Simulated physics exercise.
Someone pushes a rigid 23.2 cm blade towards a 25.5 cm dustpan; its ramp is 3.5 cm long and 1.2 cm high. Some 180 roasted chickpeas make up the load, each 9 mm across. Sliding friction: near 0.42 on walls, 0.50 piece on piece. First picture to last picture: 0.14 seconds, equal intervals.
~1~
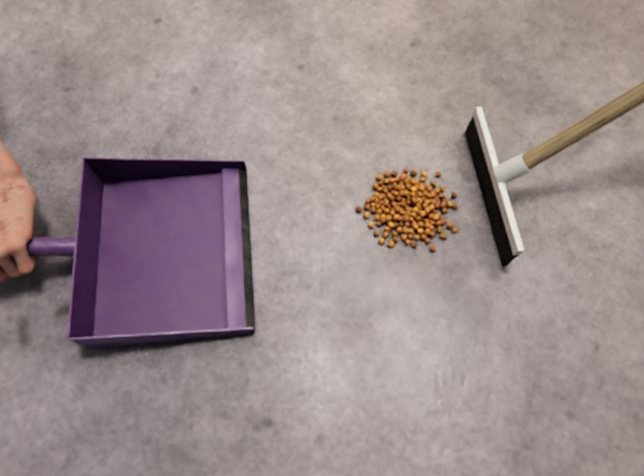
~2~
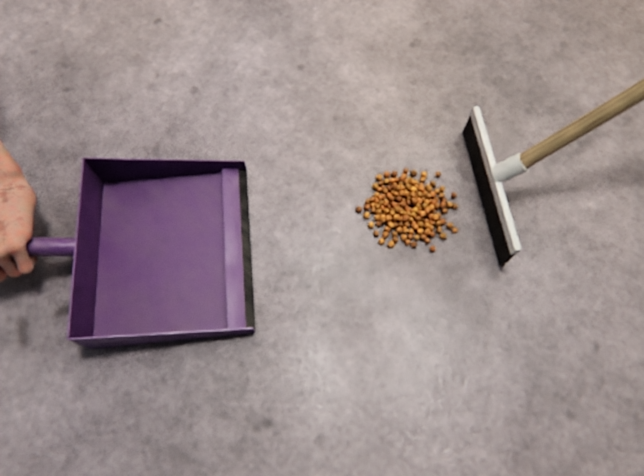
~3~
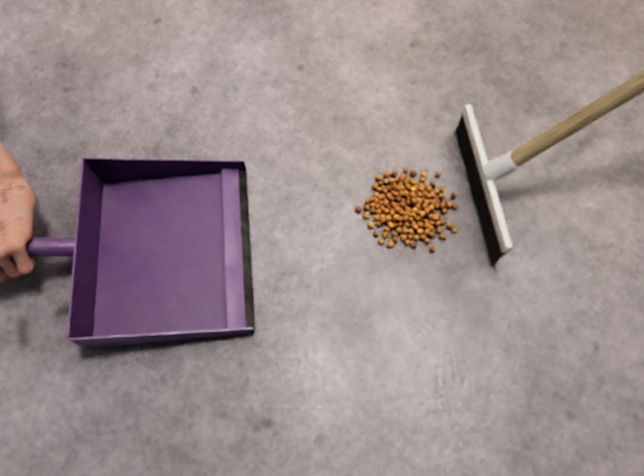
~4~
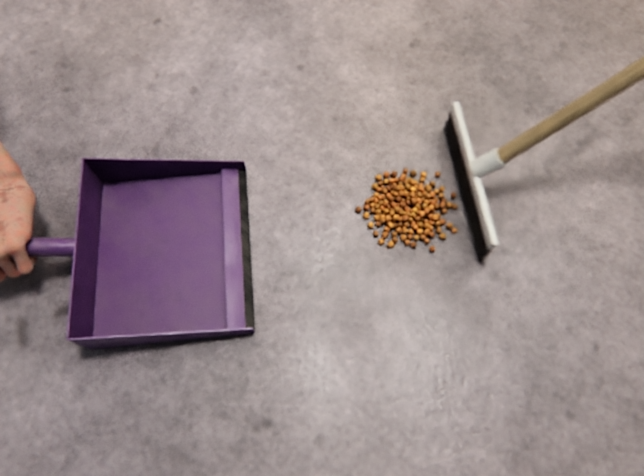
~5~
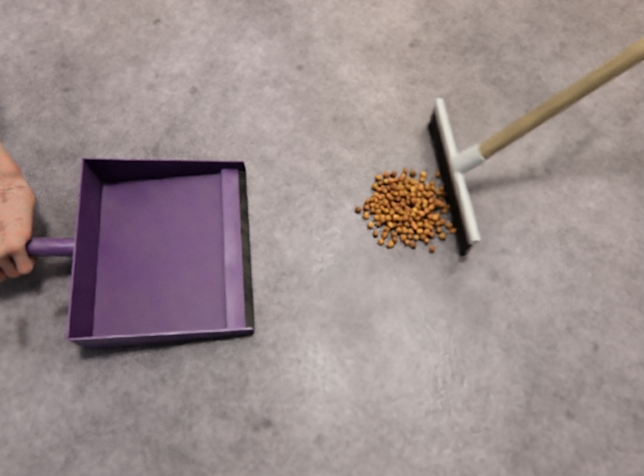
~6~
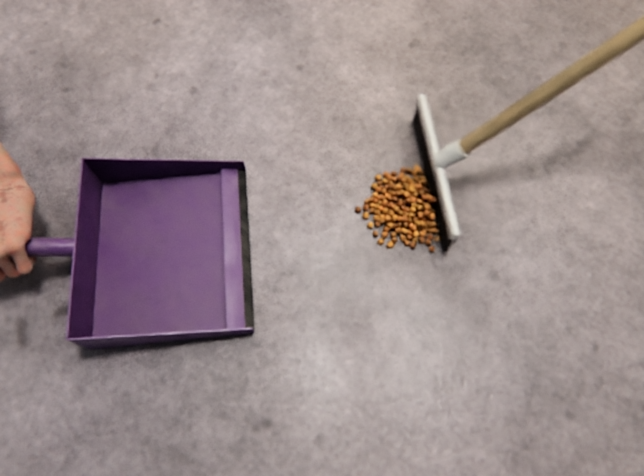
At the start, a hand holds a purple dustpan at the left, a pile of small brown pieces lies on the grey floor, and a wooden-handled blade stands to the right. The blade slides left until it meets the pile, then presses into its right side while the dustpan stays still.
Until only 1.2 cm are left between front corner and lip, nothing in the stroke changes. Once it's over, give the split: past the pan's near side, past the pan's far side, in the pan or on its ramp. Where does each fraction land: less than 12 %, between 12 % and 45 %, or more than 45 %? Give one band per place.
Outcome: Near side: I predict a minor share of the load; far side: I predict a mid-range share of the load; pan: I predict a mid-range share of the load.
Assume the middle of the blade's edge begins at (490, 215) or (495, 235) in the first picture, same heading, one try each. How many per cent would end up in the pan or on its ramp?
First try about 30 per cent, second about 35 per cent.
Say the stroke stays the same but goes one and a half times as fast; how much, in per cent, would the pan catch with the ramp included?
I'd put it at roughly 35 per cent.
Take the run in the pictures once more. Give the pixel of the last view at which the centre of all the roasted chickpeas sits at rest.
Somewhere near (242, 206) in the last picture.
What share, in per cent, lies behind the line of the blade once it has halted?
I'd put it near 30 in a hundred.
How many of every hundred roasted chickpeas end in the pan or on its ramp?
Something like 25 percent.
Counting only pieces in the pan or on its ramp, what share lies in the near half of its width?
I'd say near 0 per cent.
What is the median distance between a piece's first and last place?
Median: Approx. 26 cm.
Then, 0.17 s after the last picture, middle of the blade 14 cm from the lip; 0 % over the lip, far side 10 %, near side 0 %.
Then, 0.28 s after the last picture, middle of the blade 5 cm from the lip; 0 % over the lip, far side 25 %, near side 0 %.
Then, 0.52 s after the last picture, middle of the blade 1 cm from the lip; 25 % over the lip, far side 25 %, near side 0 %.
In the end, near side 0 %, far side 25 %, pan 25 %, in front of the lip or behind the blade 45 %.
